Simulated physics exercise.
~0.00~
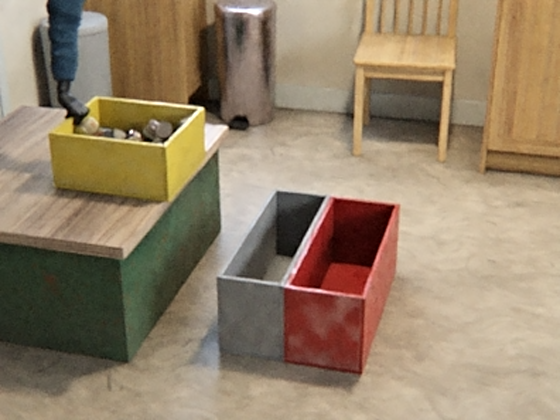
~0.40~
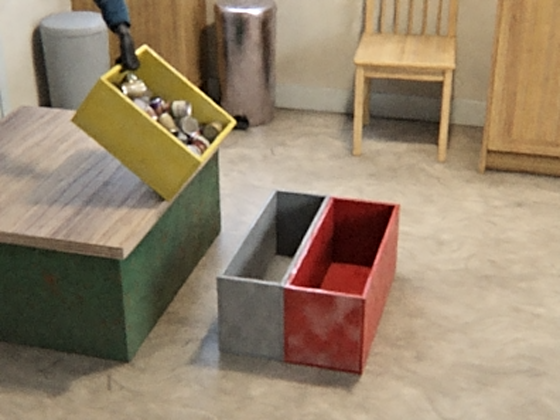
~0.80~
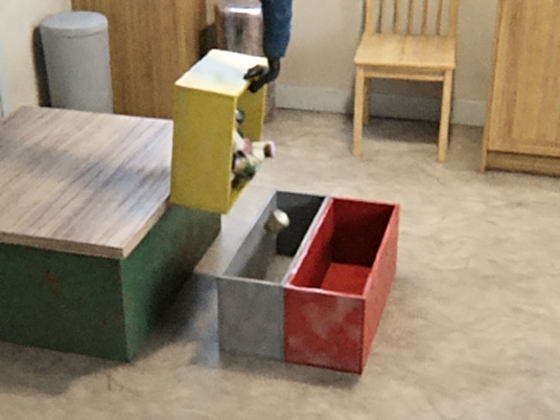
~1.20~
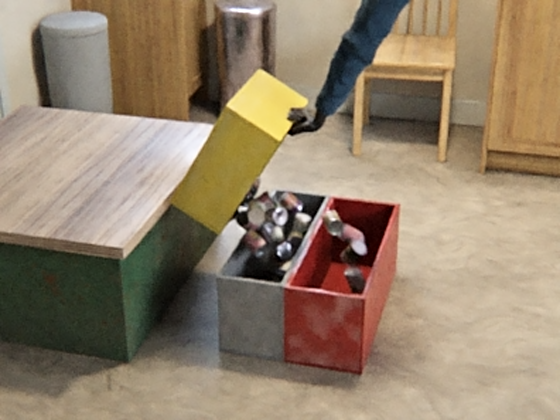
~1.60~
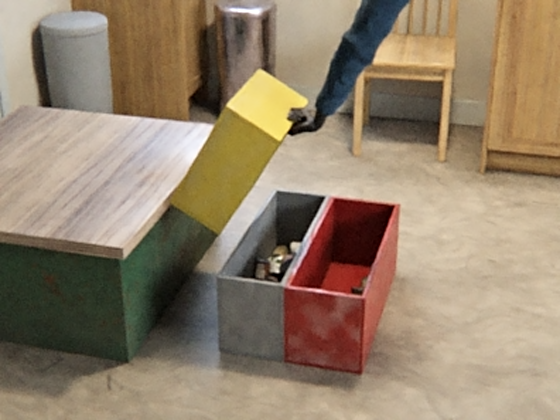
A gloved hand tips a yellow crate, spilling small tins into grey and red boxes.
